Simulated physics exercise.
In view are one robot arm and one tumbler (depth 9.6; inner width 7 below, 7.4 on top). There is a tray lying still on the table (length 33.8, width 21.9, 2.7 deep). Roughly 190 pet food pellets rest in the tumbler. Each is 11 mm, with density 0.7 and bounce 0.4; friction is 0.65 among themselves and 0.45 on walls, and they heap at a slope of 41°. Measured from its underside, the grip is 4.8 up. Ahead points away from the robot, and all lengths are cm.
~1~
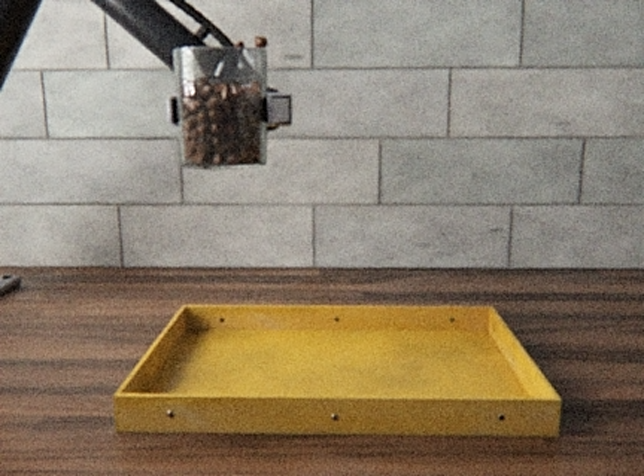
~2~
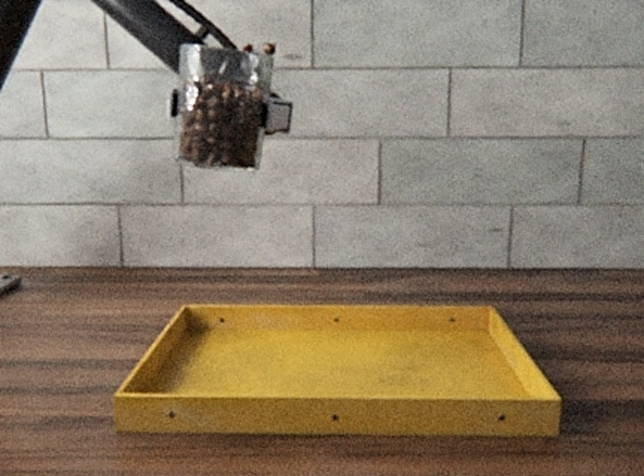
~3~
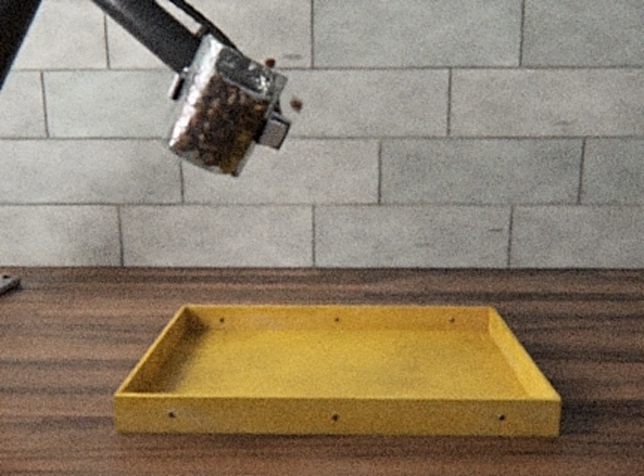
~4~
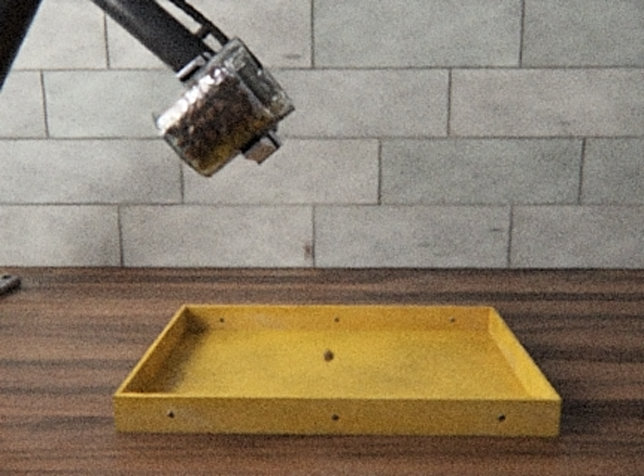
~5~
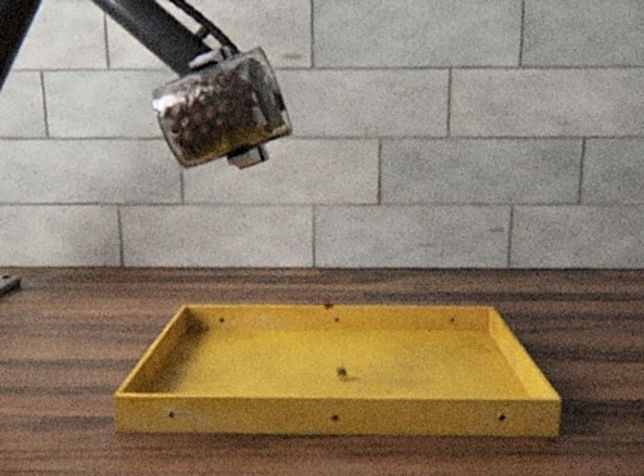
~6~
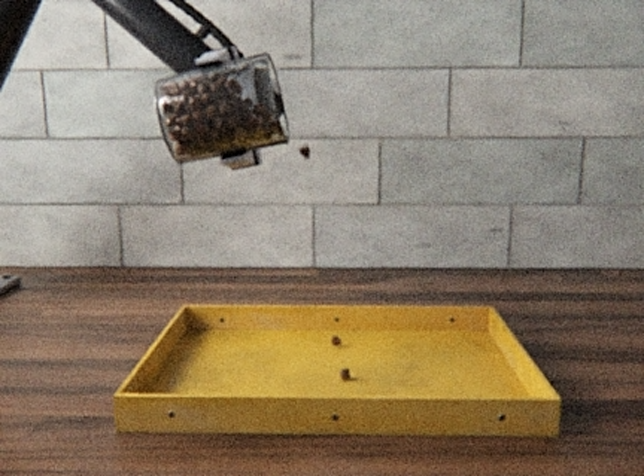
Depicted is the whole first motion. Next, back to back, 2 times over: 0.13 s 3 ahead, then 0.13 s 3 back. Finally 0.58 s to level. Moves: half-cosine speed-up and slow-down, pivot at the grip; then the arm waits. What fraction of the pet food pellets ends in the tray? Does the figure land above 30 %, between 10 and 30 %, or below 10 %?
The figure lands between 10 and 30 %.
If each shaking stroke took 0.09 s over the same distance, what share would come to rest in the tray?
I'd expect close to 30 in a hundred.
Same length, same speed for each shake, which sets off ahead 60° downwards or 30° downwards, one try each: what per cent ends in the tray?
Roughly 5 per cent, then 5 per cent.
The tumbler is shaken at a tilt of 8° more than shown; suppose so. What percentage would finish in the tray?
Roughly 30 in a hundred.
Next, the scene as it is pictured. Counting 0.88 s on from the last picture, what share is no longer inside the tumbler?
About 15 per cent by then.
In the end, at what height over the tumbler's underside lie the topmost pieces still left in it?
About 8.5 cm.
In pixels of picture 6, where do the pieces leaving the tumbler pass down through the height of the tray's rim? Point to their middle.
Around (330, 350).
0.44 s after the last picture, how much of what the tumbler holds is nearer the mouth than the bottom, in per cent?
Close to 40 in a hundred.
Then, 0.44 s on, tilted 78° forward, highest piece 27 above the table; 173 in the tumbler, 16 in the tray, 4 in flight or on a rim.
Then, 0.88 s on, tilted 25° forward, highest piece 28 above the table; 160 in the tumbler, 33 in the tray.
Then, 1.30 s on, level, highest piece 28 above the table; 160 in the tumbler, 33 in the tray.
Then, 2.35 s on, level, highest piece 28 above the table; 160 in the tumbler, 33 in the tray.
In the end, 160 in the tumbler, 33 in the tray. That is 17 % in the tray.
